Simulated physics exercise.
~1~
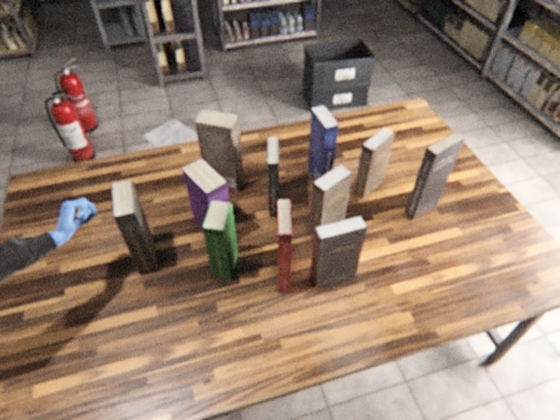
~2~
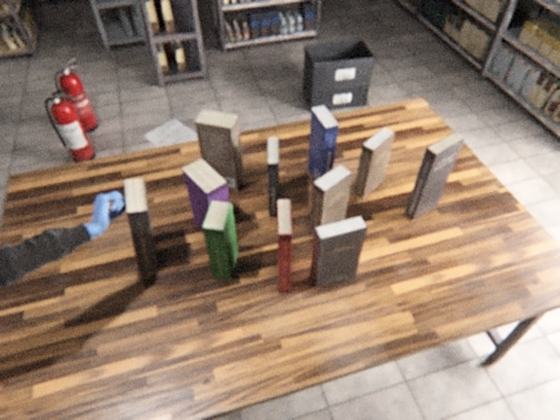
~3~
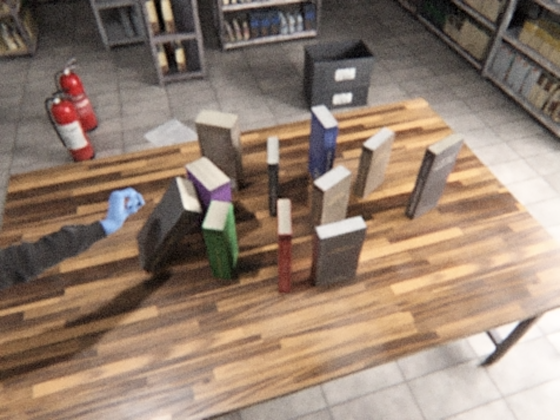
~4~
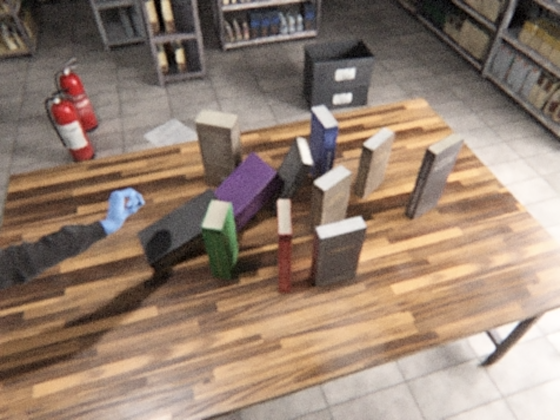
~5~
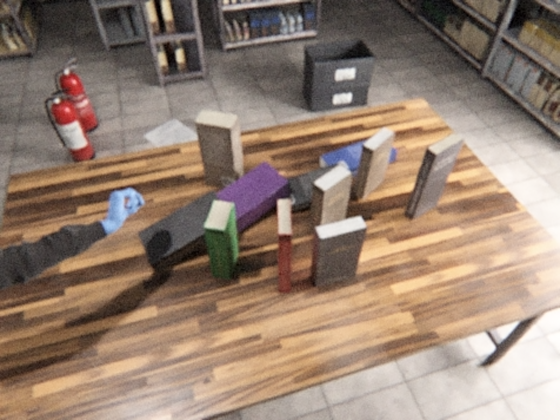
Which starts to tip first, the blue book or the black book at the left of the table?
The black book at the left tips first, and the blue book only goes over later, after the purple book and the thin dark one have started to fall.
